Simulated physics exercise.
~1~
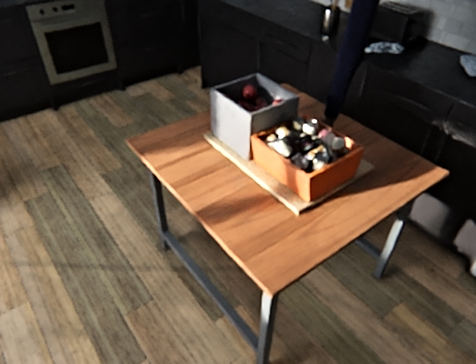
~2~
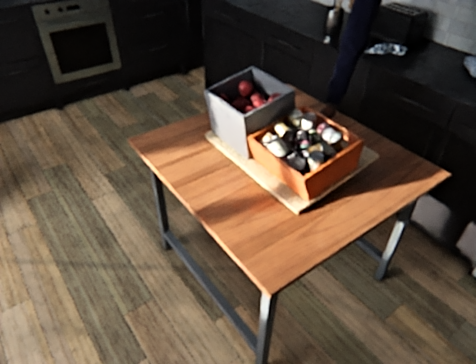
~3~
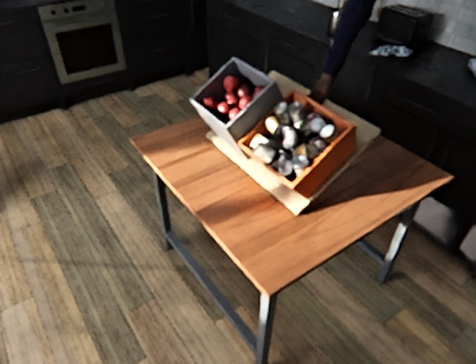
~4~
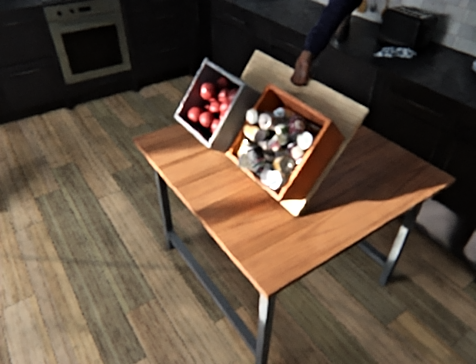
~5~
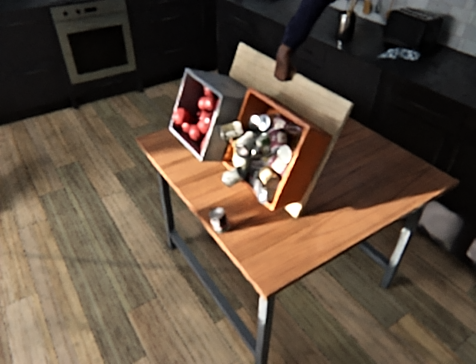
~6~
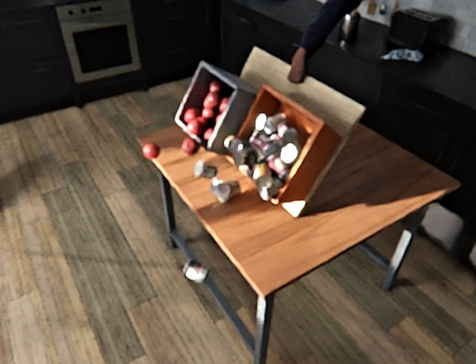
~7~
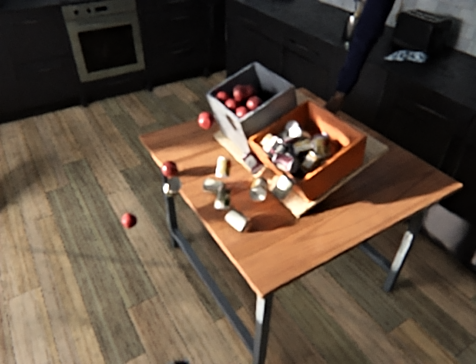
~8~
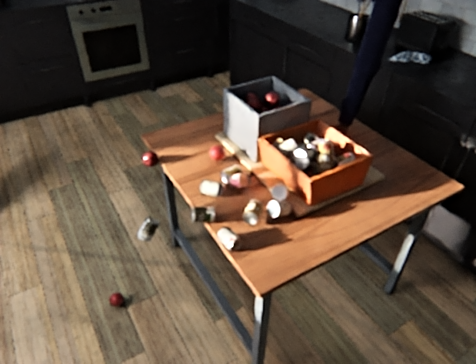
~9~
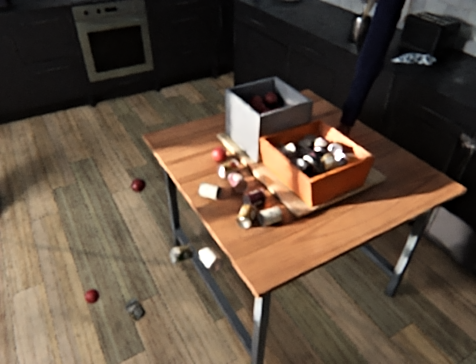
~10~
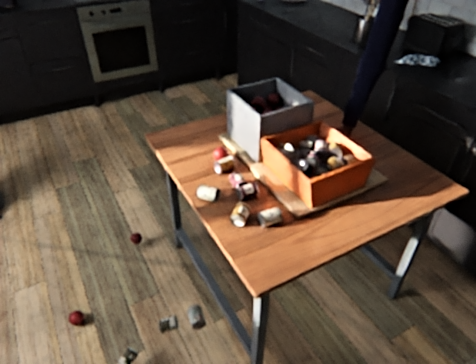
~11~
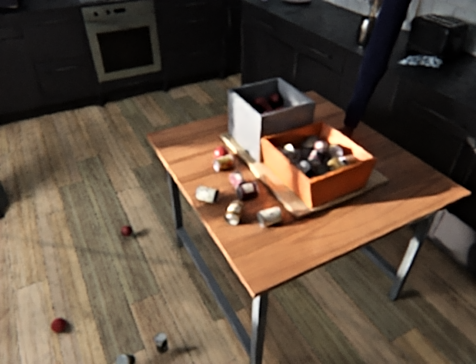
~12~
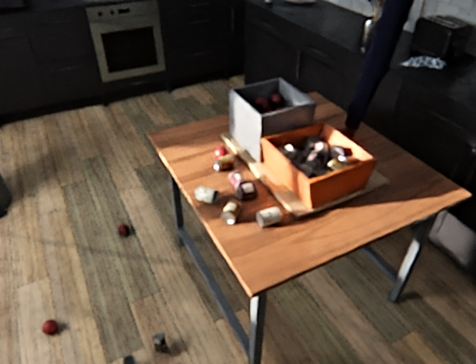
A board carrying an orange basket of small tins and a grey basket of red apples was tilted steeply left by someone's hand, spilling some of each, then lowered flat, leaving tins and apples scattered across the wooden table and floor.
